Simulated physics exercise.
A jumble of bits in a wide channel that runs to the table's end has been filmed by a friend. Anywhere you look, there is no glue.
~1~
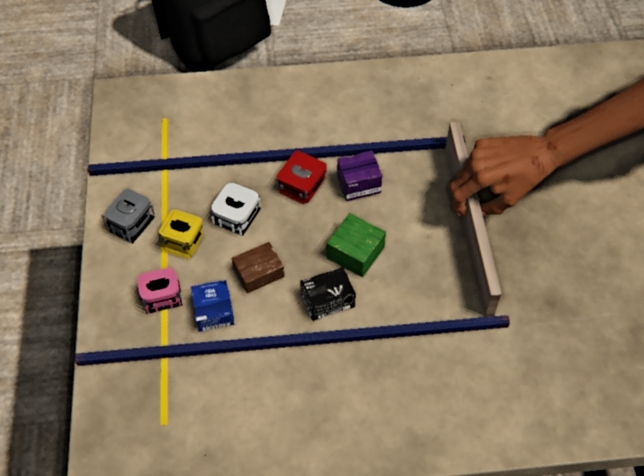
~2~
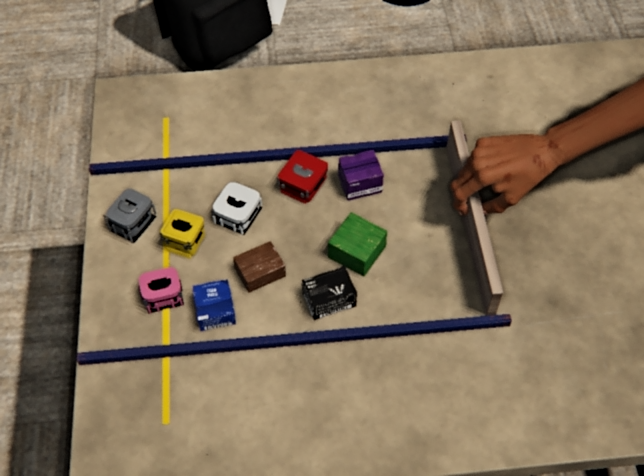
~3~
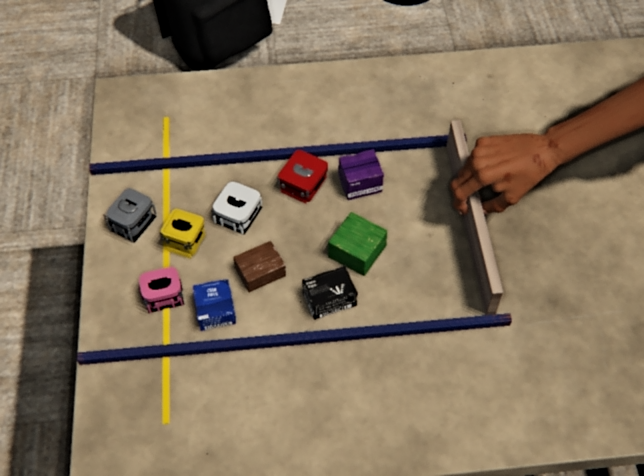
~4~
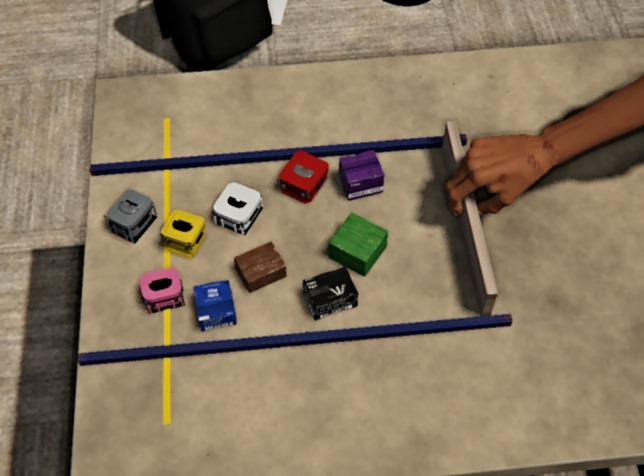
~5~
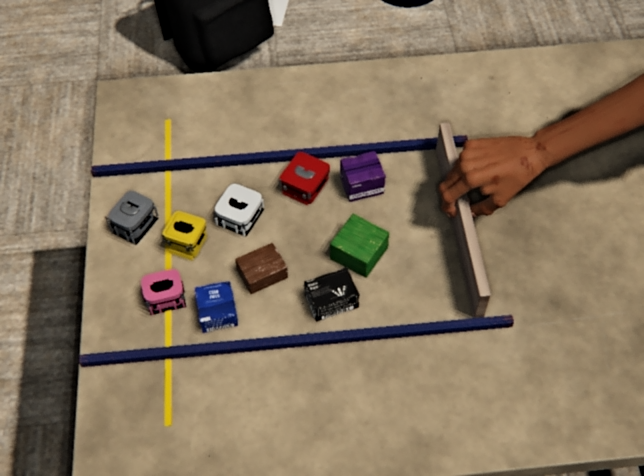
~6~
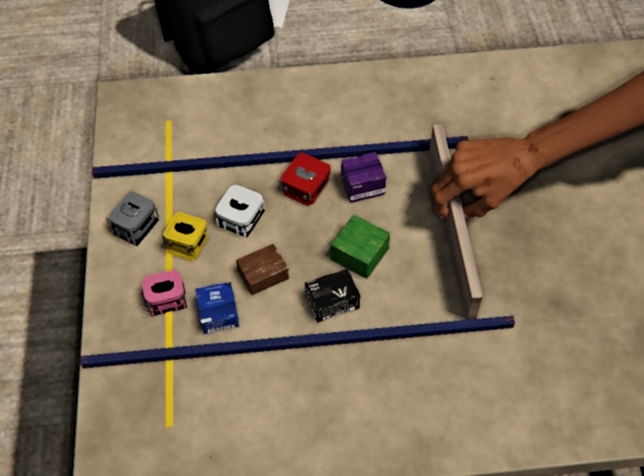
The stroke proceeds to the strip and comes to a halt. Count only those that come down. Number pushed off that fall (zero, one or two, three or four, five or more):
Going by the pictures, one or two pieces get pushed right off.
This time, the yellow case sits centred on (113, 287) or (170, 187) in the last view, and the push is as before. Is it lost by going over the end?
Taking them in order, it drops away and then it drops away.
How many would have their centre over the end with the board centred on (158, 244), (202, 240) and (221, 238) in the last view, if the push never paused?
That makes 1, 0, 0.
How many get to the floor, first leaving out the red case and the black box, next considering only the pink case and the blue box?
First 1, then 0.
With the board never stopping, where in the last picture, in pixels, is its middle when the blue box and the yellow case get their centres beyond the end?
The middle sits near (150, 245) for the first and near (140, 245) for the other.
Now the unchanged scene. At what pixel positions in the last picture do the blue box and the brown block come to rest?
The blue box settles near (99, 336); as for the brown block, near (102, 288).
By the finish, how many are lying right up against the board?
The figure is 4.
A little later, none off yet; grey case at rest near (134, 218); pink case at rest near (165, 293); yellow case at rest near (187, 236).
Next, none off yet; grey case at rest near (134, 218); pink case shifted a little near (150, 295); yellow case at rest near (185, 238).
When it is over, the number that fall off is one or two; down, pink case.
